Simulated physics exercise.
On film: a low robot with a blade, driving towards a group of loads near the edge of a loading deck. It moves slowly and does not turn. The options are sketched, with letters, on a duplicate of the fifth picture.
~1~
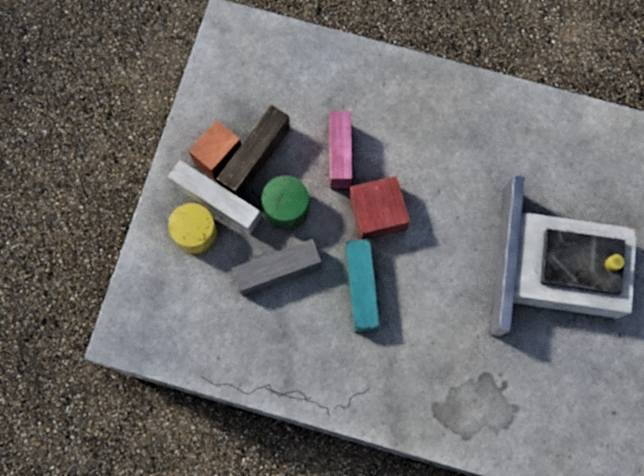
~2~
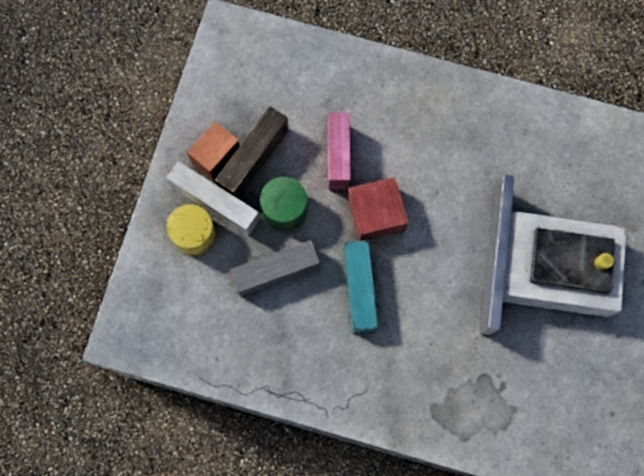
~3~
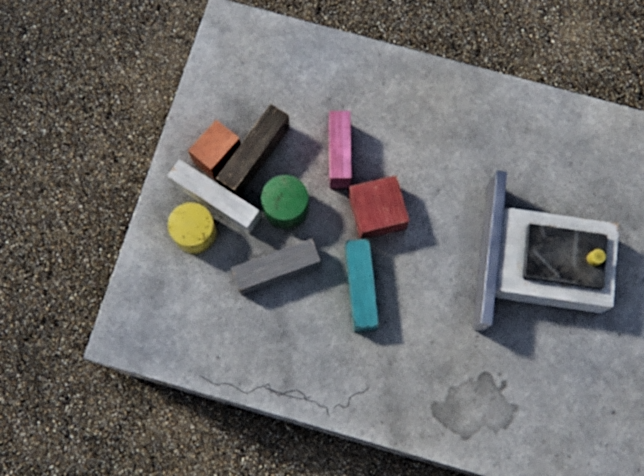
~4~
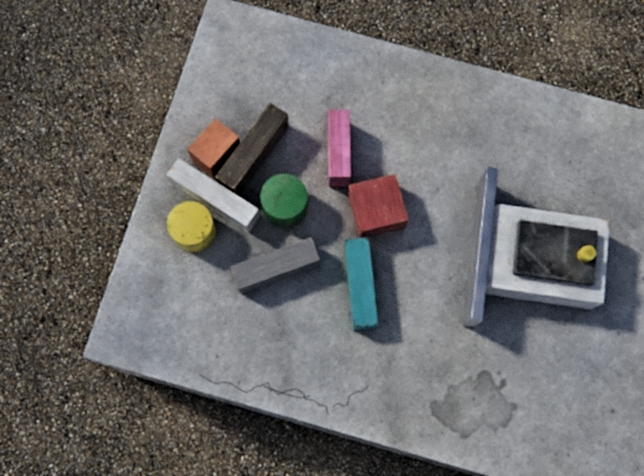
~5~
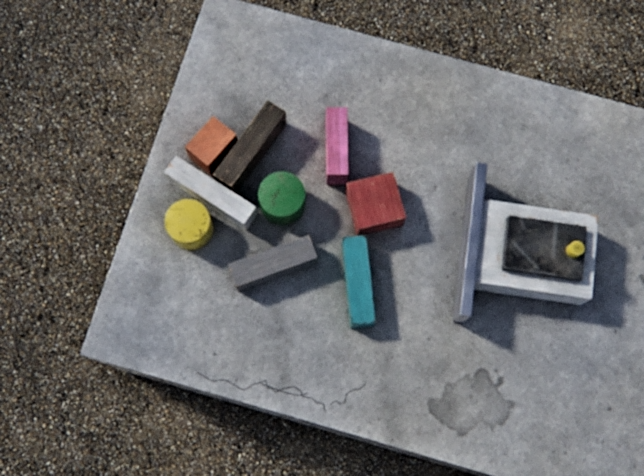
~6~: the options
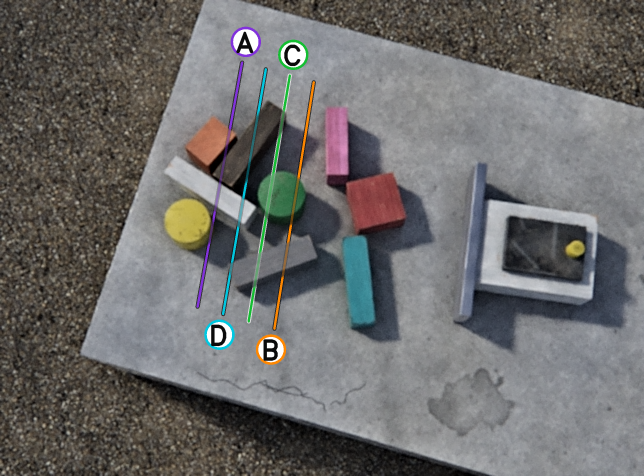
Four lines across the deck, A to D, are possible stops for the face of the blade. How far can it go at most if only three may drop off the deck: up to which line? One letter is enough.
As far as mark A.
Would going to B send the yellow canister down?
No.
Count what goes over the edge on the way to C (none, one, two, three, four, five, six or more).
The count is none.
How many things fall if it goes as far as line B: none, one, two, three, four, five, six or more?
By then, none.
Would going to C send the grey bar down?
By then, no.
On the marked copy, A at (221, 180); B at (295, 201); C at (270, 194); D at (245, 187).
Taking A. A third of the way, robot (446, 221); turquoise bar (353, 281); red crate (351, 206).
Two thirds of the way, robot (353, 195); orange crate (200, 129); white bar (180, 199).
When it is over, robot (284, 176); orange crate over the edge; white bar over the edge; two fallen.
As for the rest, B is within the limit but short; C is within the limit but short; D is within the limit but short.
